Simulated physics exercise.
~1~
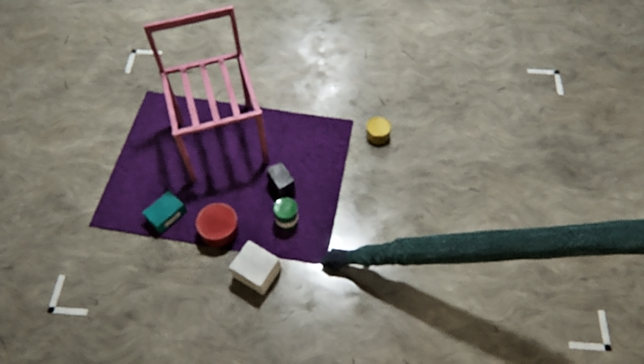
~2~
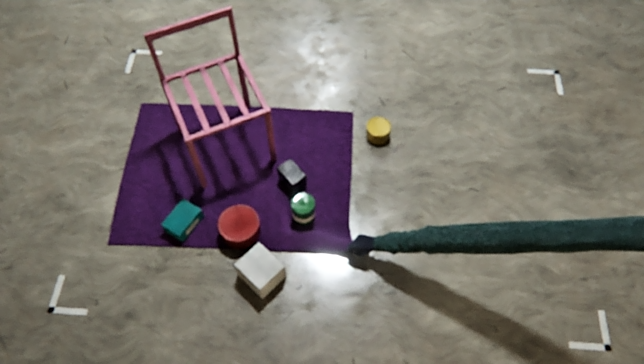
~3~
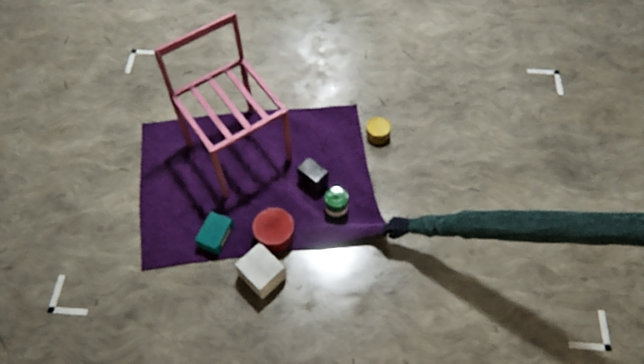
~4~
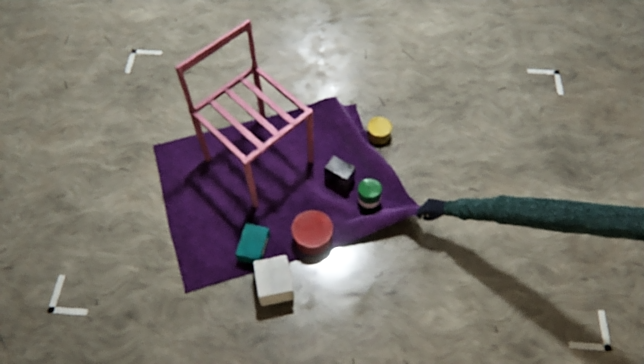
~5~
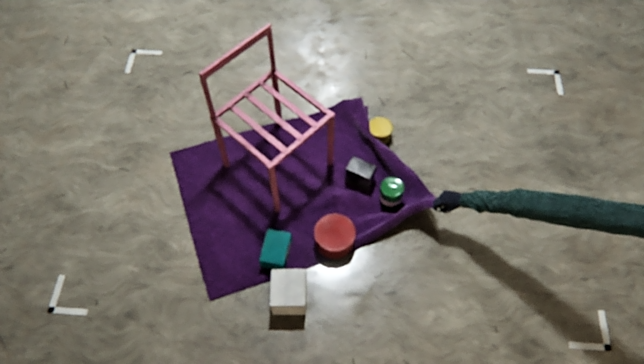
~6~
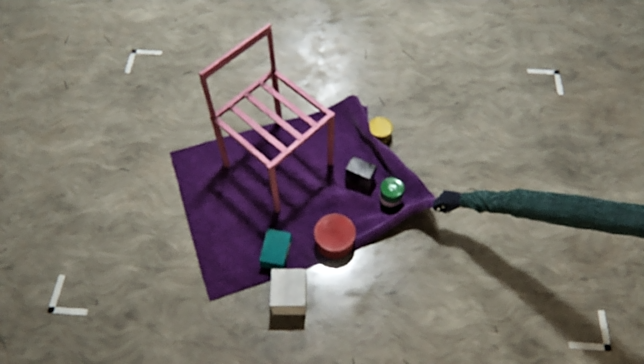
On a grey shop floor with white corner marks, a purple dust sheet lies under a pink chair, a black crate, a teal box, a red bin and a green pot. A dark green arm reaches in from the right to the sheet's lower right corner, near a white box. The arm draws that corner right and upward, and the sheet slides and turns, carrying everything on it along. The sheet creases toward the arm as its edge nears the yellow bin, which stays put. Finally everything rests, the chair and crate still upright, the white box below the sheet.
